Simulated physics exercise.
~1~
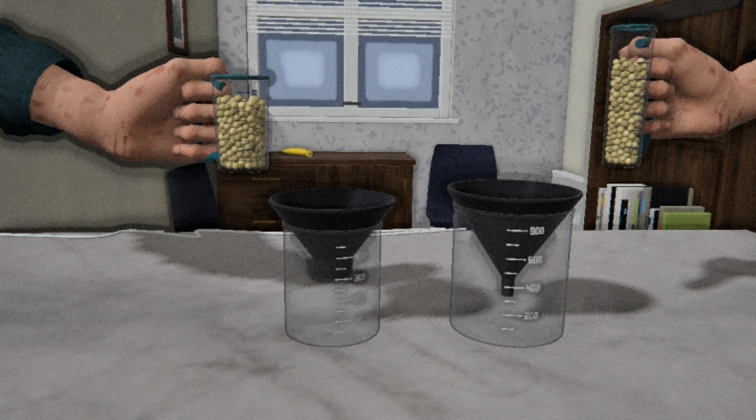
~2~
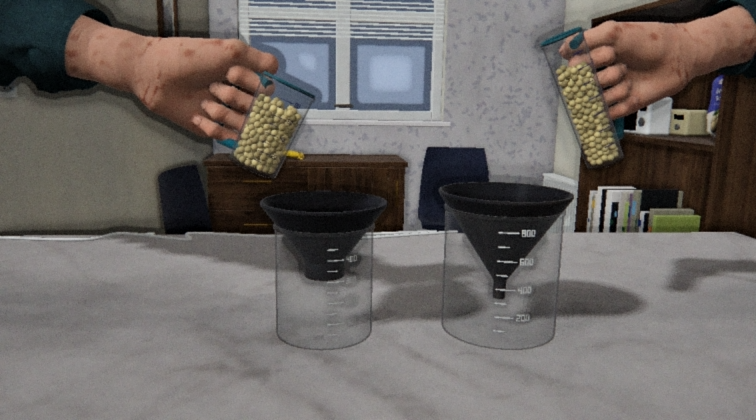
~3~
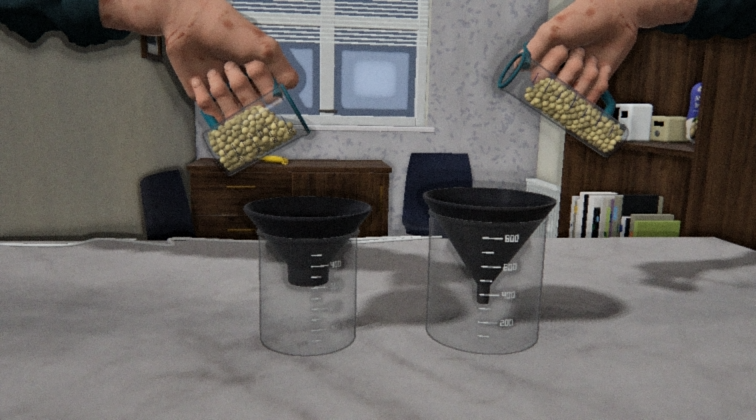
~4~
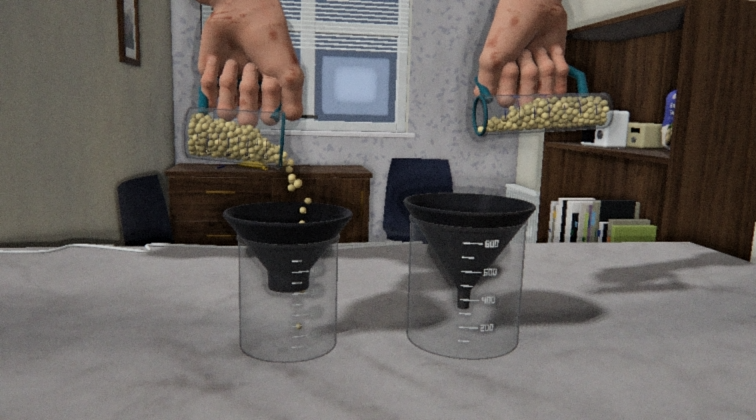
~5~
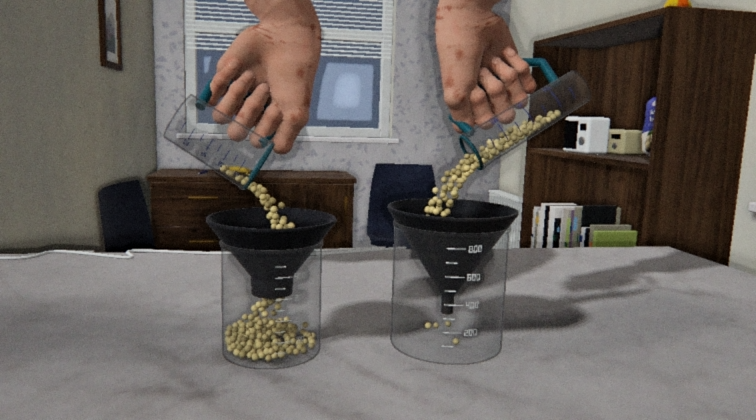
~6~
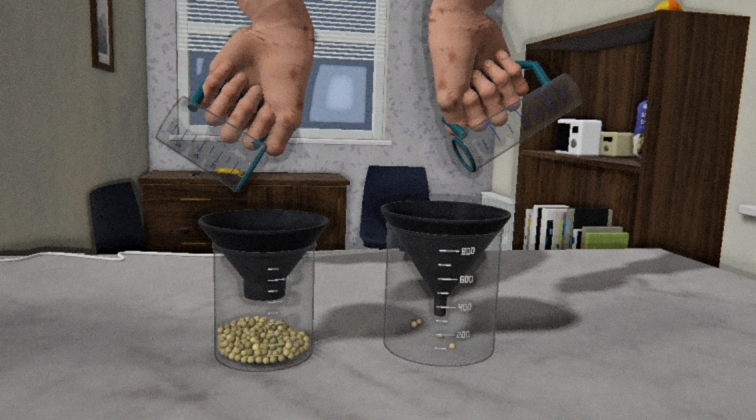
Two hands tipped clear cups of small pale yellow balls over black funnels set in clear jars, the left one pouring first. The left funnel let everything through, but the right one jammed, with only a stray few balls reaching its jar.
